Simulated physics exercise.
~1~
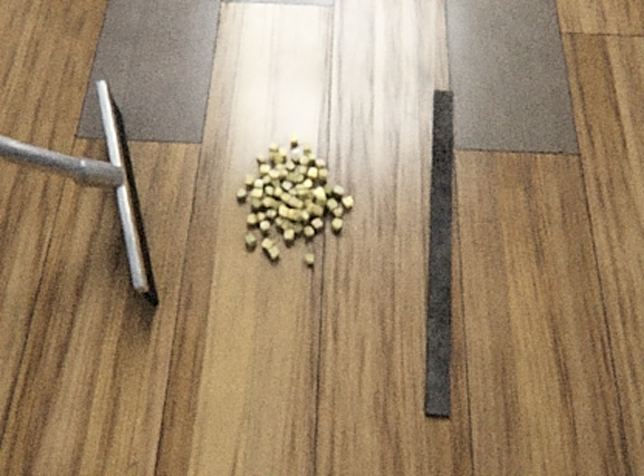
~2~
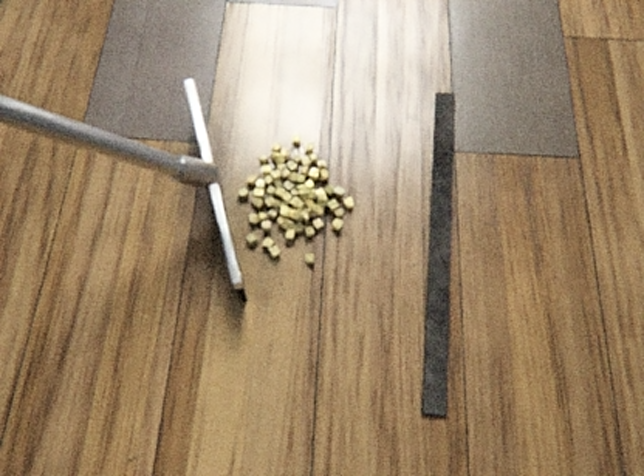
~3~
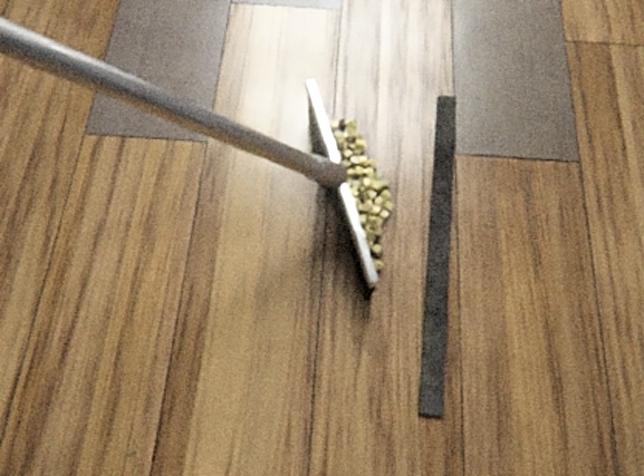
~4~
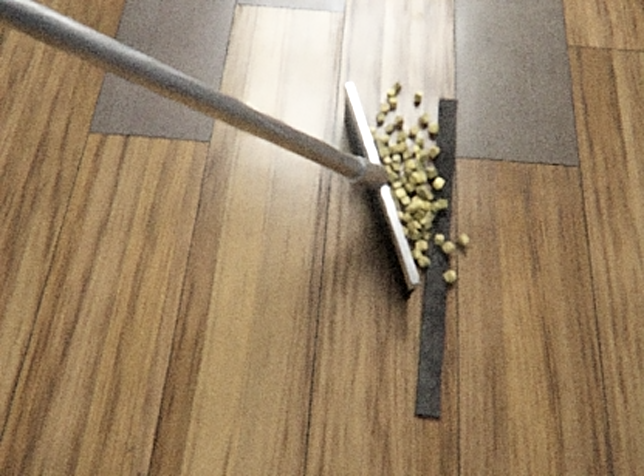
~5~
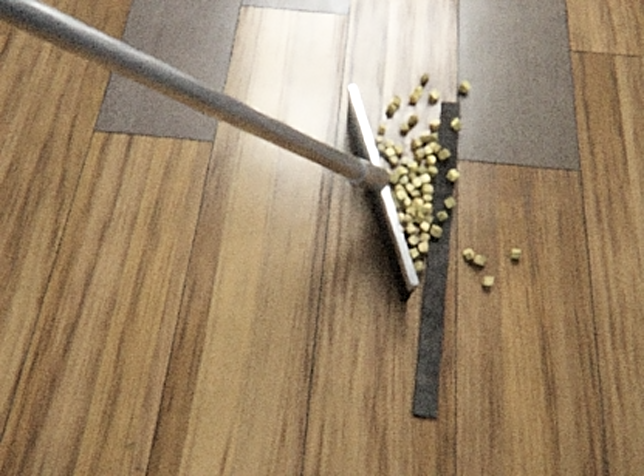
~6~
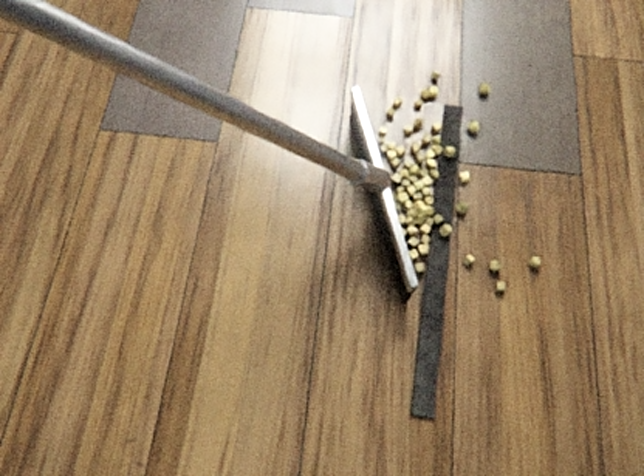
A squeegee with a pale metal blade and a long grey handle stands at the left of a brown wood-plank floor, seen from above at an angle. Near the middle lies a loose heap of small yellow-green cubes, with a narrow dark strip fixed to their right and grey rectangular patches behind. The blade slides right, reaches the heap and pushes it into a tight band against its face. It stops just short of the strip, while the cubes spread onto it and several tumble past. Finally most sit between blade and strip, with a few scattered beyond.
